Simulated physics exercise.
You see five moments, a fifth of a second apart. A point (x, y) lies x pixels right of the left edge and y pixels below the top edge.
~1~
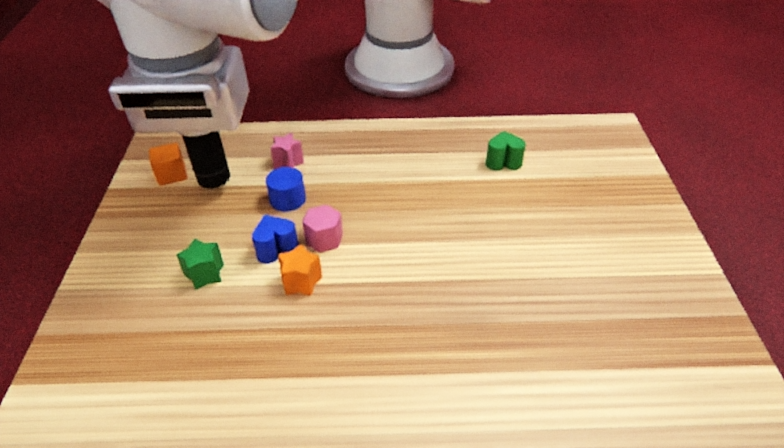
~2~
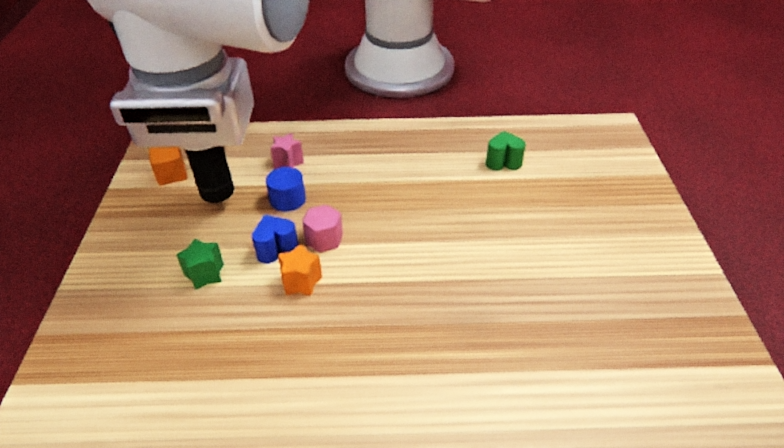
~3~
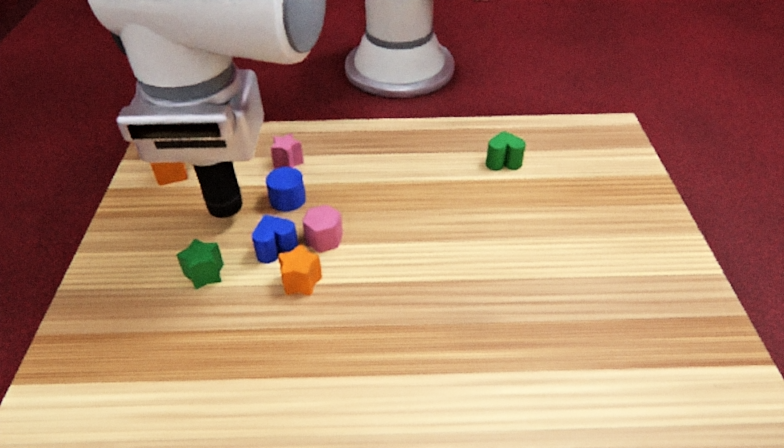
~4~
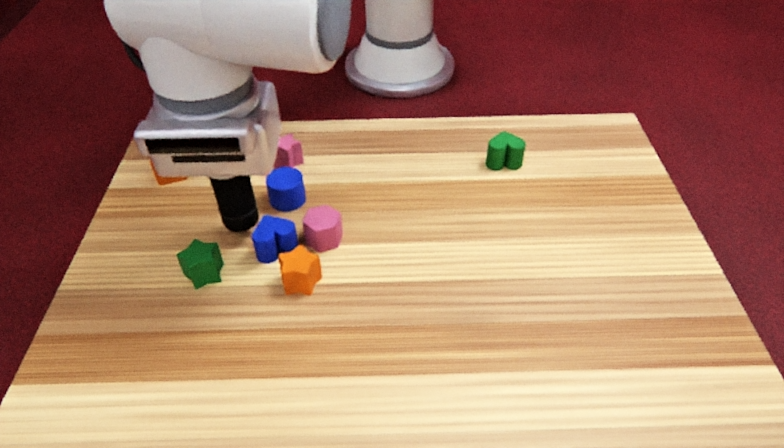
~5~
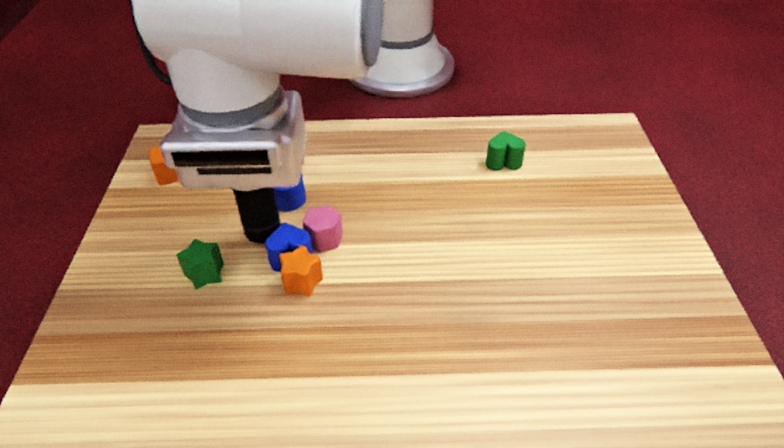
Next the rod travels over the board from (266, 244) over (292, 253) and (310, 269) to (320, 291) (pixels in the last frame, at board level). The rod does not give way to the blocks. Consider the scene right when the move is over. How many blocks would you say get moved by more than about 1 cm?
The count will be 2.
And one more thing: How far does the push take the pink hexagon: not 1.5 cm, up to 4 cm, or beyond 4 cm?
The move is short, under 1.5 cm.
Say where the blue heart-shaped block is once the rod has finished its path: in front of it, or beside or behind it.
Held in front.
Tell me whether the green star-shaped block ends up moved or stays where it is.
Put simply, it stays right there.
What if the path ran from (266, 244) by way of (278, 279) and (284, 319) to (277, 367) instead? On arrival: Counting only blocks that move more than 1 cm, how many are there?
Two will move.
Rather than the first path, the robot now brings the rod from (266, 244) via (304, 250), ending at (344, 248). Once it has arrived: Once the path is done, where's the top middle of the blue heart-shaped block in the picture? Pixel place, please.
By then it is at (338, 253).
What follows on the original path. Halfway along, rod at (300, 247); blue heart-shaped block at (321, 257), turned 20° clockwise; orange star-shaped block at (315, 283), turned 35° clockwise.
At the end, rod at (318, 279); green star-shaped block not moved; blue heart-shaped block at (349, 283); orange star-shaped block at (318, 308), turned 65° clockwise; pink hexagon not moved.
